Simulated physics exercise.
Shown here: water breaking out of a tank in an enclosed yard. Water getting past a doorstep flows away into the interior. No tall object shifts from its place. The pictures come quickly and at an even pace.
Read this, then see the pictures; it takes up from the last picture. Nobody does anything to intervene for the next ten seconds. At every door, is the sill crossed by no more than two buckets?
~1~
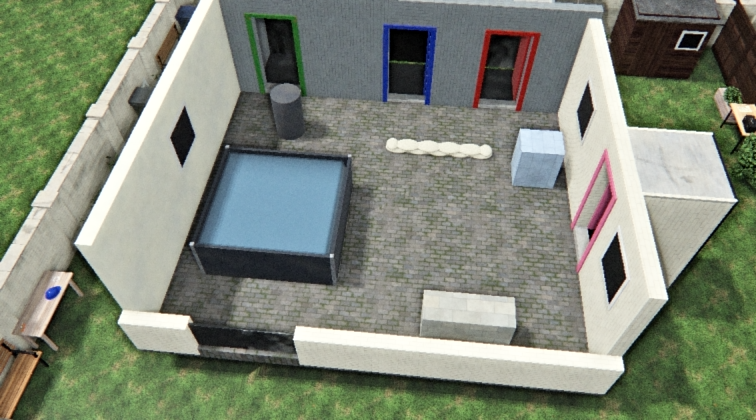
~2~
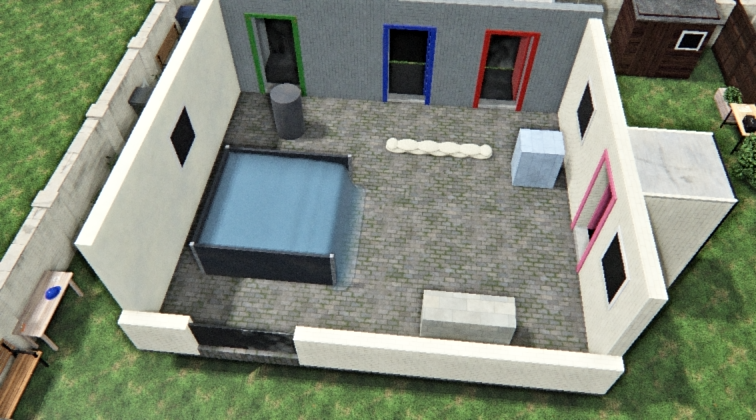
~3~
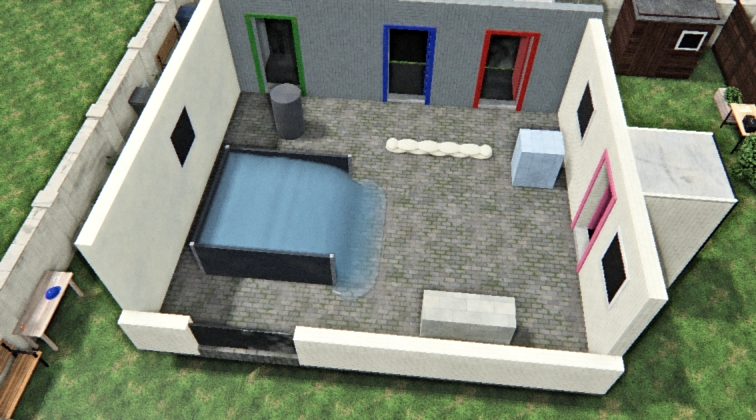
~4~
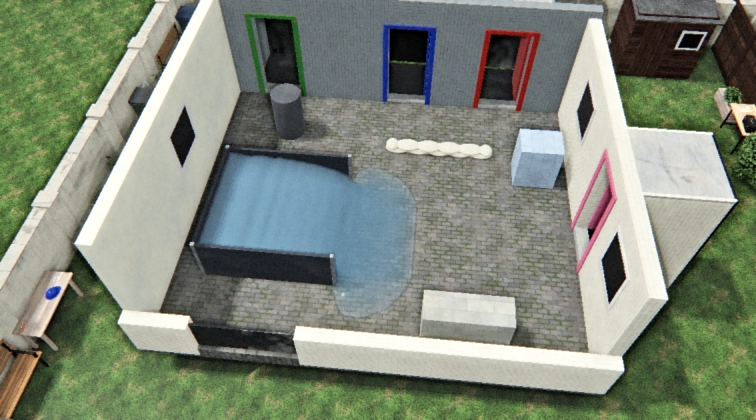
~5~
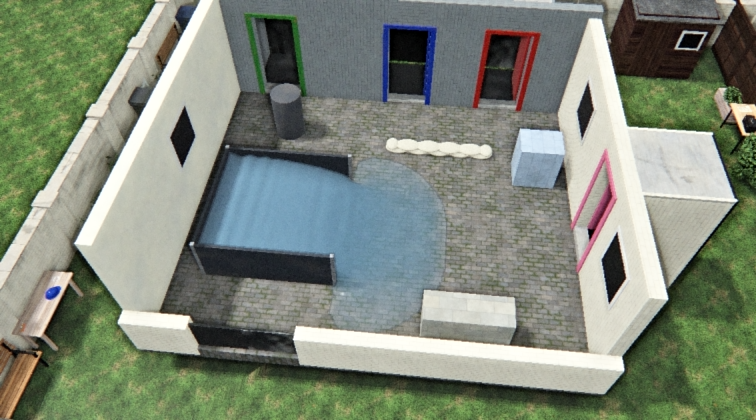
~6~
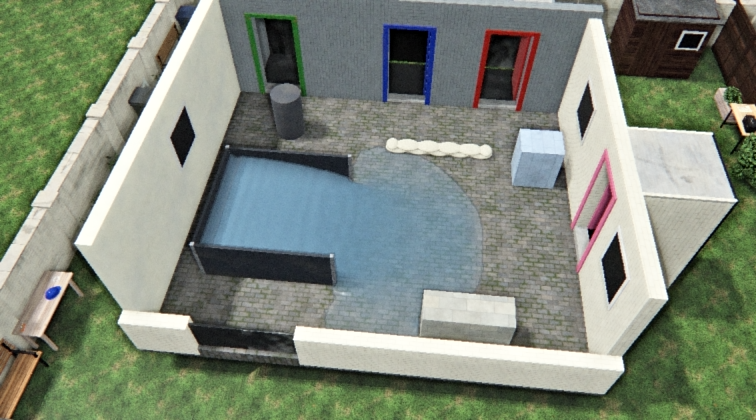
The red door is overrun past two buckets; the pink door is overrun past two buckets; the green door is not overrun past two buckets; the blue door is not overrun past two buckets.
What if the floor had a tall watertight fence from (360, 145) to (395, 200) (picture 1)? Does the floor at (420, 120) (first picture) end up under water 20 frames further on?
Looks like that place is unwetted.
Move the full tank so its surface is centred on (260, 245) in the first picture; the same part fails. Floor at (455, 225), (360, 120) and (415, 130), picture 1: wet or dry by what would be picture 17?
Well, in the order you listed them, they'd be reached by the flood, unreached and unreached.
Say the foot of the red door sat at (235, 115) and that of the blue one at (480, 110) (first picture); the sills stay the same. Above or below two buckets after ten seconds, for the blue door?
Blue door exceeds the mark.
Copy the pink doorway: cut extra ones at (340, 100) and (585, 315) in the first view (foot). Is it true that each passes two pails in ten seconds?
Going in the given order, they come out within bounds and over the limit.
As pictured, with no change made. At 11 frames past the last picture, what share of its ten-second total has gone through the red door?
I'd put it at about 0 per cent.
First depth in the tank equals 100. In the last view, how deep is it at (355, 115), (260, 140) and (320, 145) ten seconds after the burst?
Around 6, 12 and 10 percent, in that order.
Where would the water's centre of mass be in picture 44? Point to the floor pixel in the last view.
Roughly at (432, 231).
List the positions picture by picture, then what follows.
In the first frame, still water in the water tank at (276, 201).
In the second frame, water pours out at (342, 224) and has run to (336, 288).
In the third frame, water pours out at (342, 225) and has run to (351, 295).
In the fourth frame, the front is at (375, 309), out from the gap at (342, 226).
In the fifth frame, the front is at (394, 323), out from the gap at (342, 226).
In the sixth frame, water pours out at (342, 226) and has run to (477, 273).
A moment on, water covers 45 % of the floor; the red door not reached, the pink door over two buckets in, the green door not reached, the blue door not reached.
Next, water covers 50 % of the floor; the red door not reached, the pink door far over two buckets in, the green door not reached, the blue door not reached.
Then, water covers 60 % of the floor; the red door under two buckets in, the pink door far over two buckets in, the green door not reached, the blue door wet at the sill, nothing in.
Later, water covers 85 % of the floor; the red door over two buckets in, the pink door far over two buckets in, the green door not reached, the blue door wet at the sill, nothing in.
In the end, water covers 95 % of the floor; the red door over two buckets in, the pink door far over two buckets in, the green door wet at the sill, nothing in, the blue door wet at the sill, nothing in.
